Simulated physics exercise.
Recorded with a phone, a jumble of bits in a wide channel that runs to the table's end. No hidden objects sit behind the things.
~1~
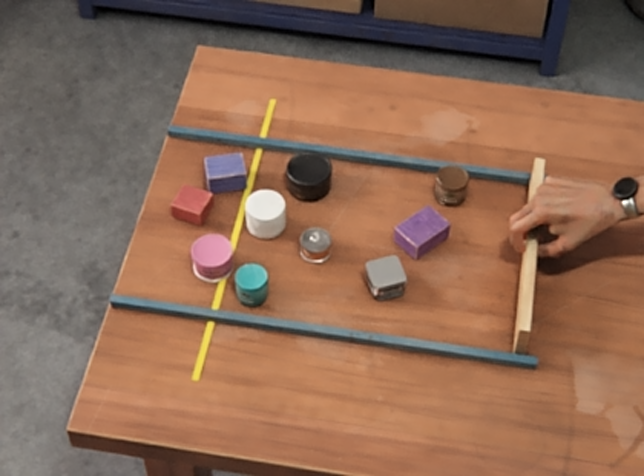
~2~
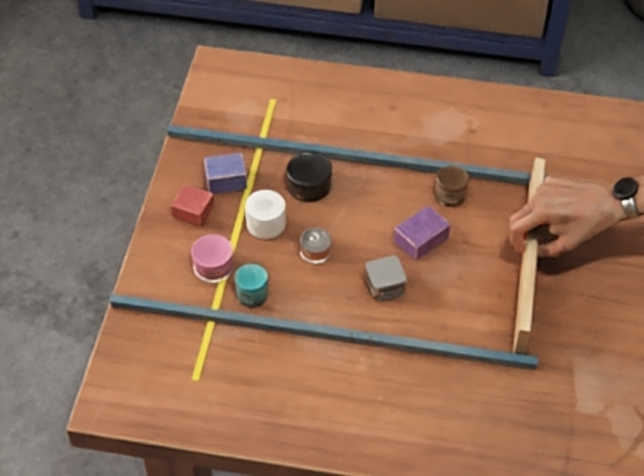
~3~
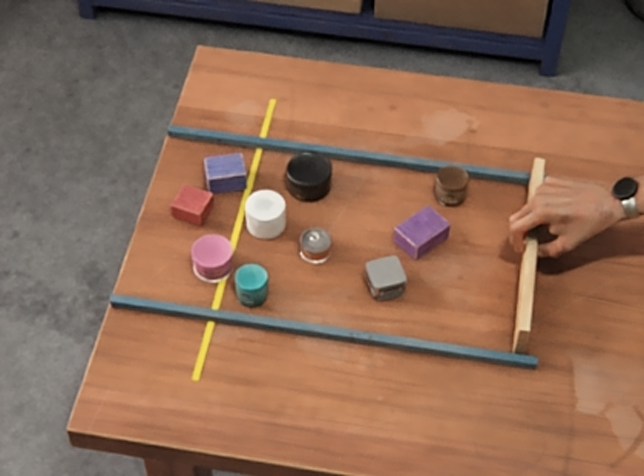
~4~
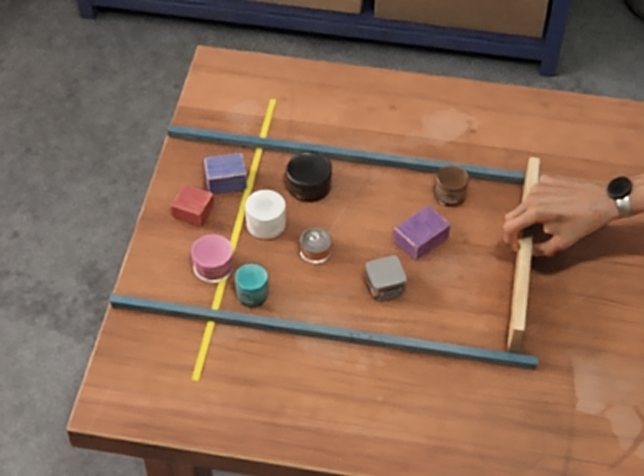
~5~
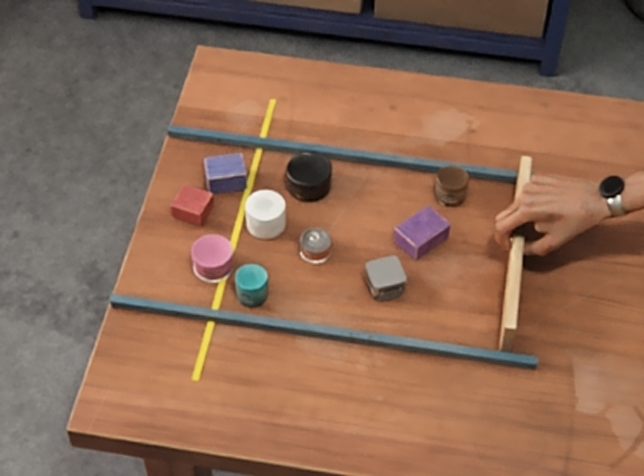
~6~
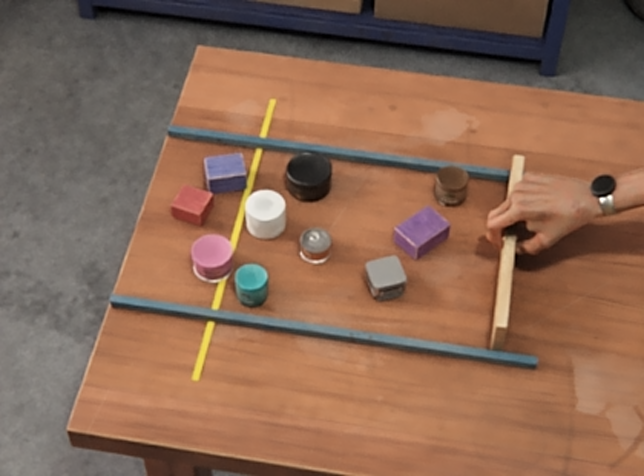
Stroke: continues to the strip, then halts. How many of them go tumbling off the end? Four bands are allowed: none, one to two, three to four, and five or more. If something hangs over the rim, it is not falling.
The answer is none.
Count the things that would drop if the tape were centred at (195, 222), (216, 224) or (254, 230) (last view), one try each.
Respectively 2, 1 and 0.
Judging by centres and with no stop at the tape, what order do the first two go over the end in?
Red block and then blue block.
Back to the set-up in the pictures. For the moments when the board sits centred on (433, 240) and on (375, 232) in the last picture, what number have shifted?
The count reaches 2 first and 3 second.
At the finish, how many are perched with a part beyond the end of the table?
I get 1.
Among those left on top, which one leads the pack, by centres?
That's the red block.
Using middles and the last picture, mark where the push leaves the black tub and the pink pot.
Near (222, 175) and (174, 259).
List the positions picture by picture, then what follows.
Red block (193, 205); blue block (226, 173); pink pot (213, 259); board (530, 254); tape (238, 227), in the first picture.
Blue block (226, 173); grey case (386, 279), in the second picture.
Pink pot (213, 259); black tub (309, 177), in the third picture.
Red block (193, 205); brown tub (452, 186), in the fourth picture.
Blue block (226, 173); white lid (266, 215), in the fifth picture.
Red block (193, 205); blue block (226, 173); pink pot (213, 259); board (508, 251); tape (238, 227), in the sixth picture.
Soon after, none off yet; red block at rest near (193, 205); blue block at rest near (226, 173); pink pot at rest near (213, 259).
In the end, the number that fall off is zero.
